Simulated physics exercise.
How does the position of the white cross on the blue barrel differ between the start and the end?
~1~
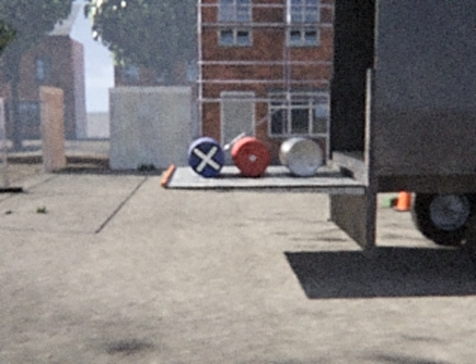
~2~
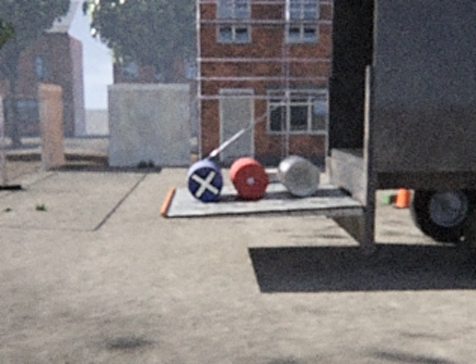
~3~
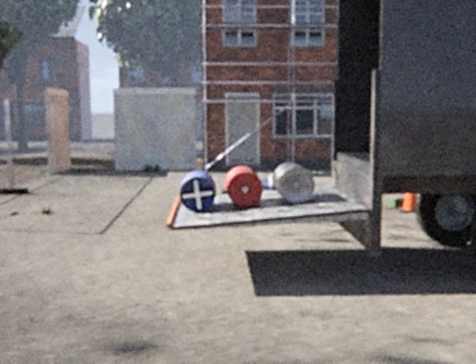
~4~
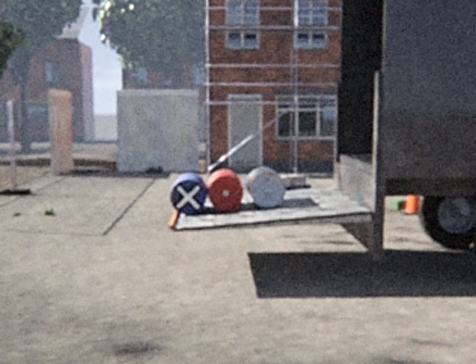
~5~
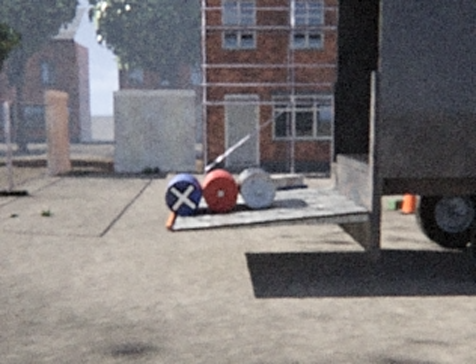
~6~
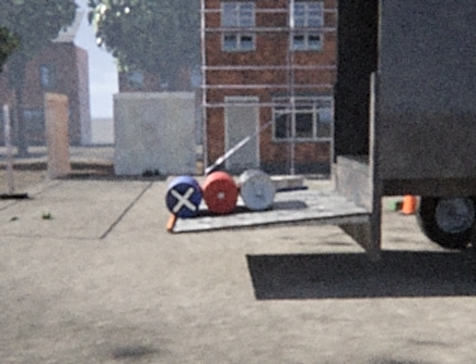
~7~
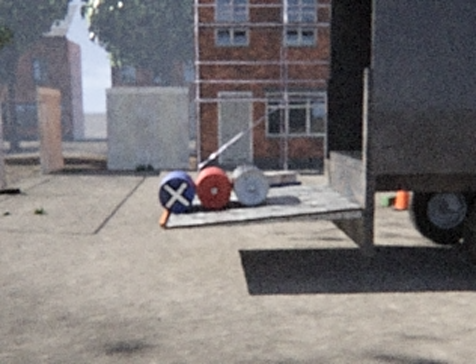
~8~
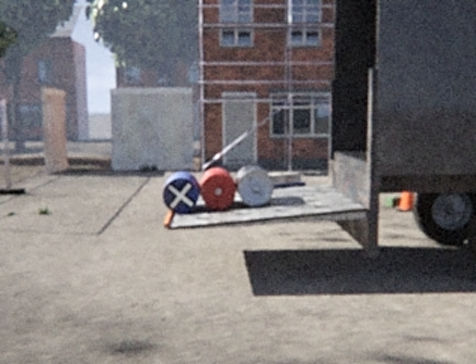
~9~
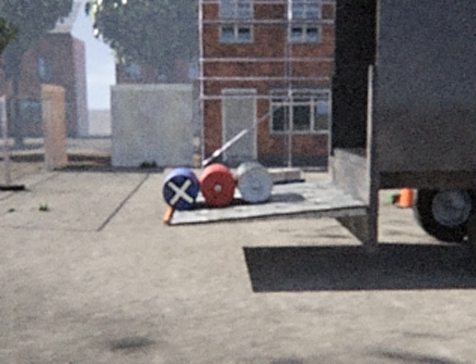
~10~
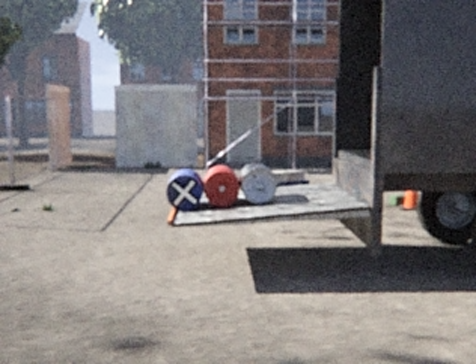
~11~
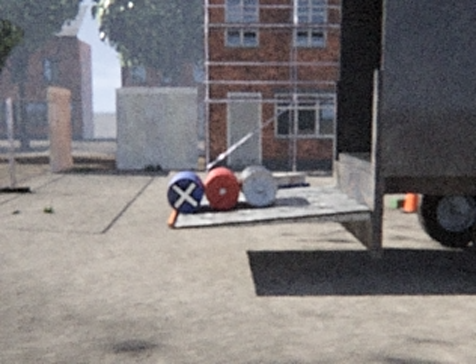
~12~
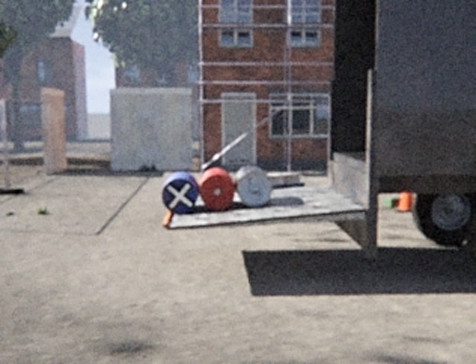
At the start the cross is higher up and farther from the lift's left edge. By the end it is lower and farther left, with the blue barrel resting at that edge.
Lorry tail lift lowering and tilting, then blue, red and silver barrels rolling left and stopping together at its outer edge.
